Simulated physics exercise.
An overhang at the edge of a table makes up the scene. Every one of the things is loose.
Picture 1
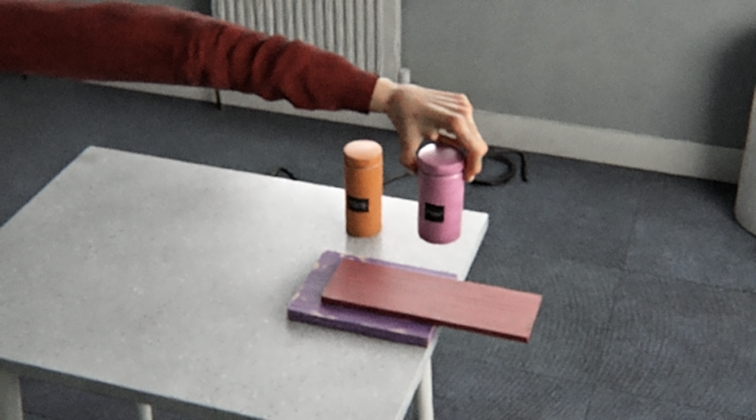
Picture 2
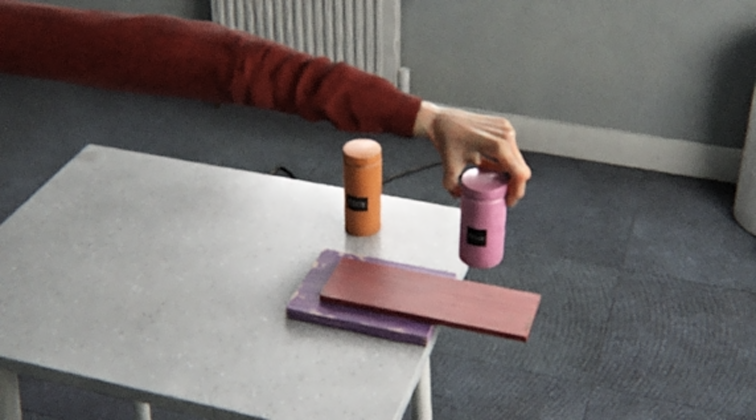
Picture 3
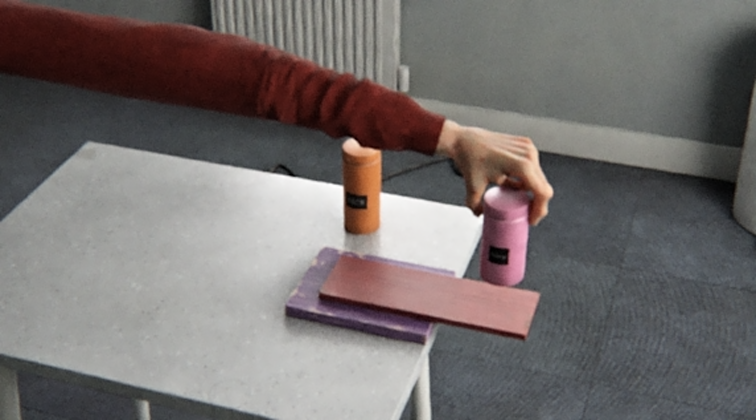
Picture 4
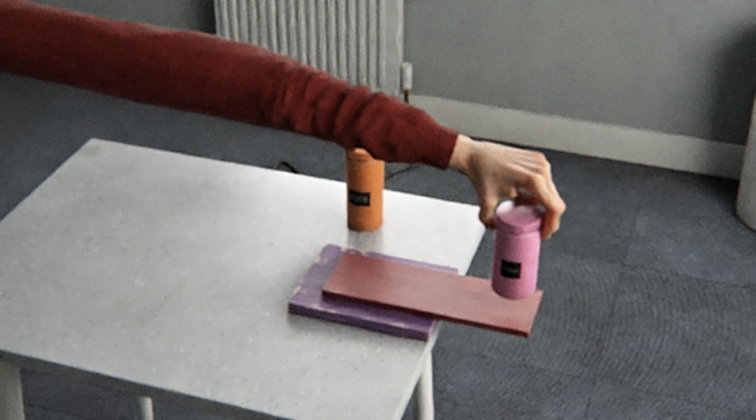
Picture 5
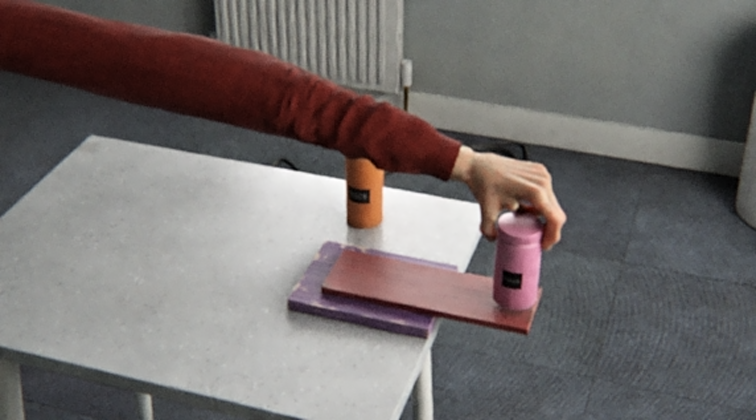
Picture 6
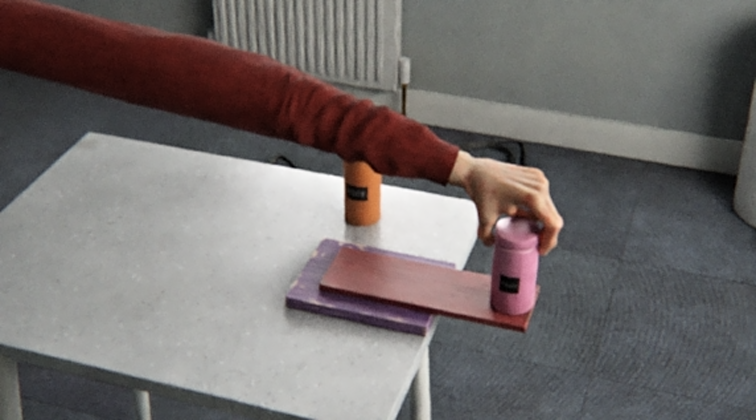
A pink jar, gripped from above by a hand, moved right and down past an orange jar and was set on the overhanging end of a red plank lying across a purple slab.
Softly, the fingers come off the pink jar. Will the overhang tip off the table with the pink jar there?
Yes, it tips off.
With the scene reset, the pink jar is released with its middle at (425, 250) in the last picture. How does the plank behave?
Outcome: Stable.
Then, 0.40 s after the last picture, pink jar now down on the floor or falling; red plank on its side.
Then, 0.50 s after the last picture, red plank now down on the floor or falling.
Then, 0.70 s after the last picture, things are still on the move.
Then, 0.90 s after the last picture, as before.
By the end, down on the floor or falling, red plank and pink jar; the other 2 in place. The plank tips off the edge.
